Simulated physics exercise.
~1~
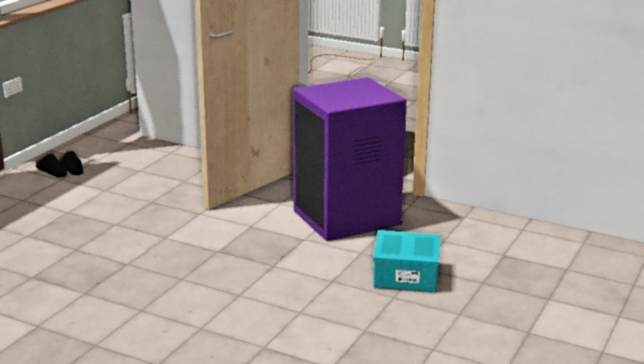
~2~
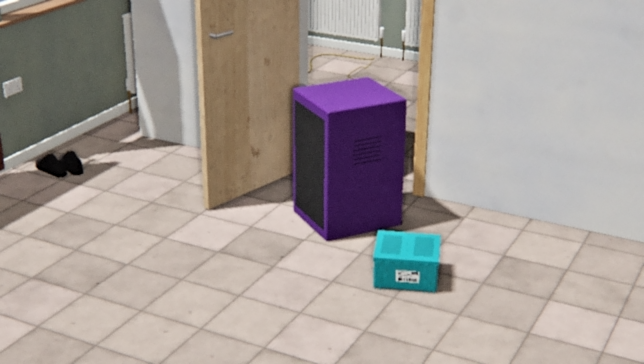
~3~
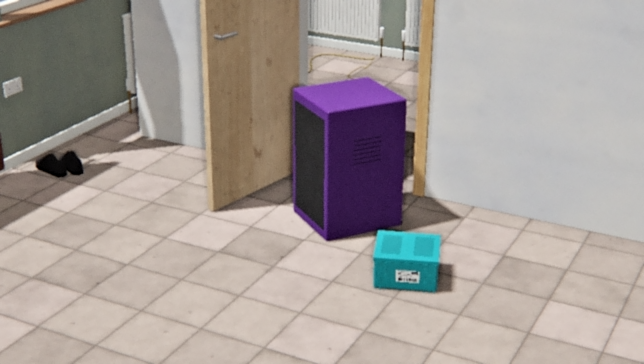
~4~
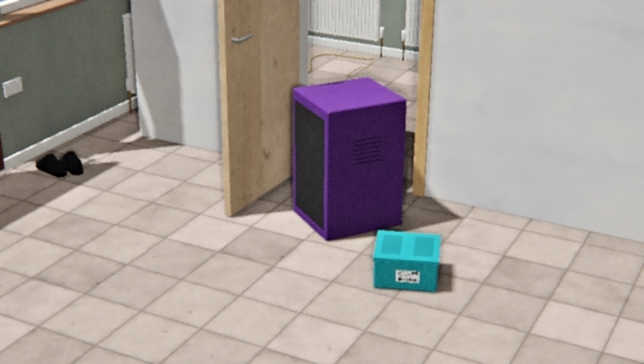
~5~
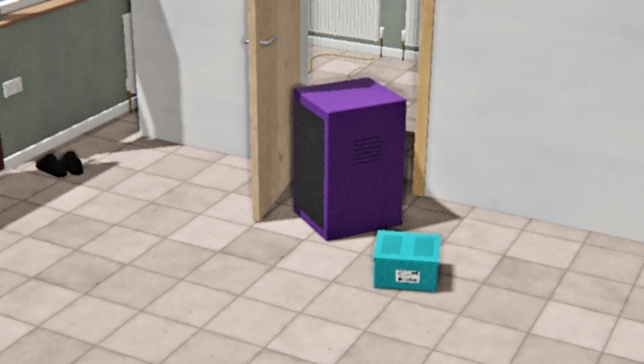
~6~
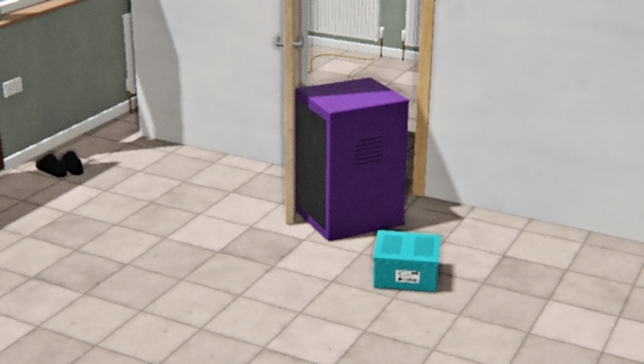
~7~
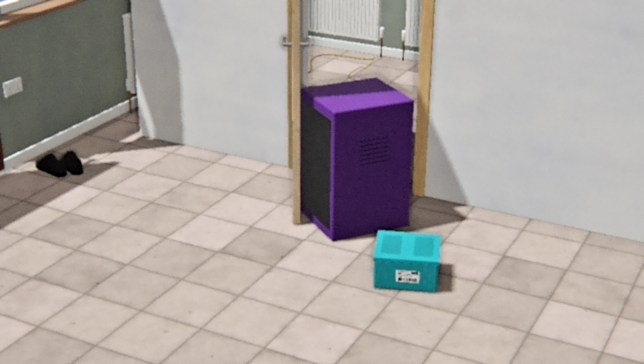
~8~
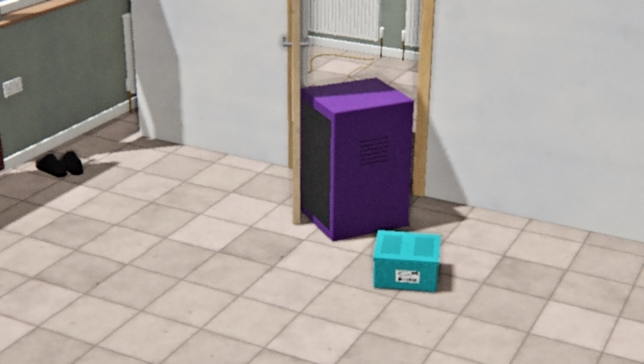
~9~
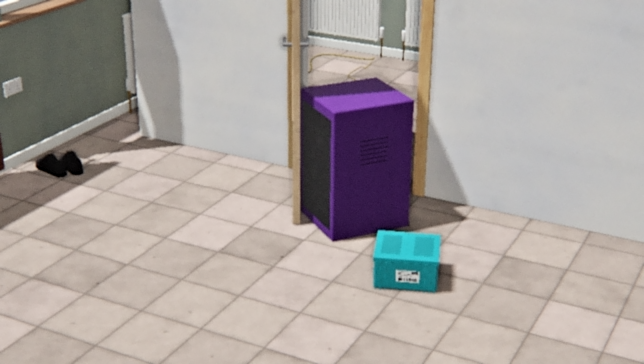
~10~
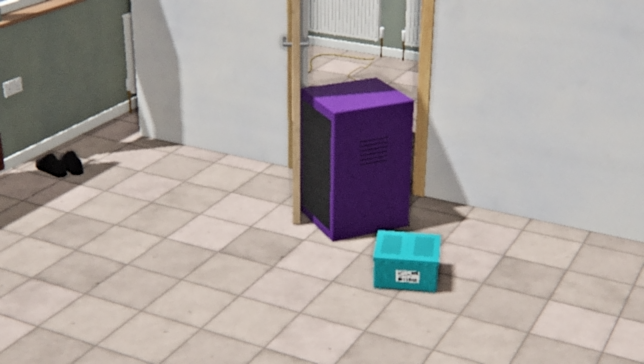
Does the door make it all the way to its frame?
No, the door stops short against the purple cabinet standing in the doorway and is left partly open.
A wooden door swung toward its frame while a purple cabinet stood in the doorway with a turquoise tote in front. The door met the cabinet, nudged it slightly to the right and stopped, still well open, while the tote stayed put.
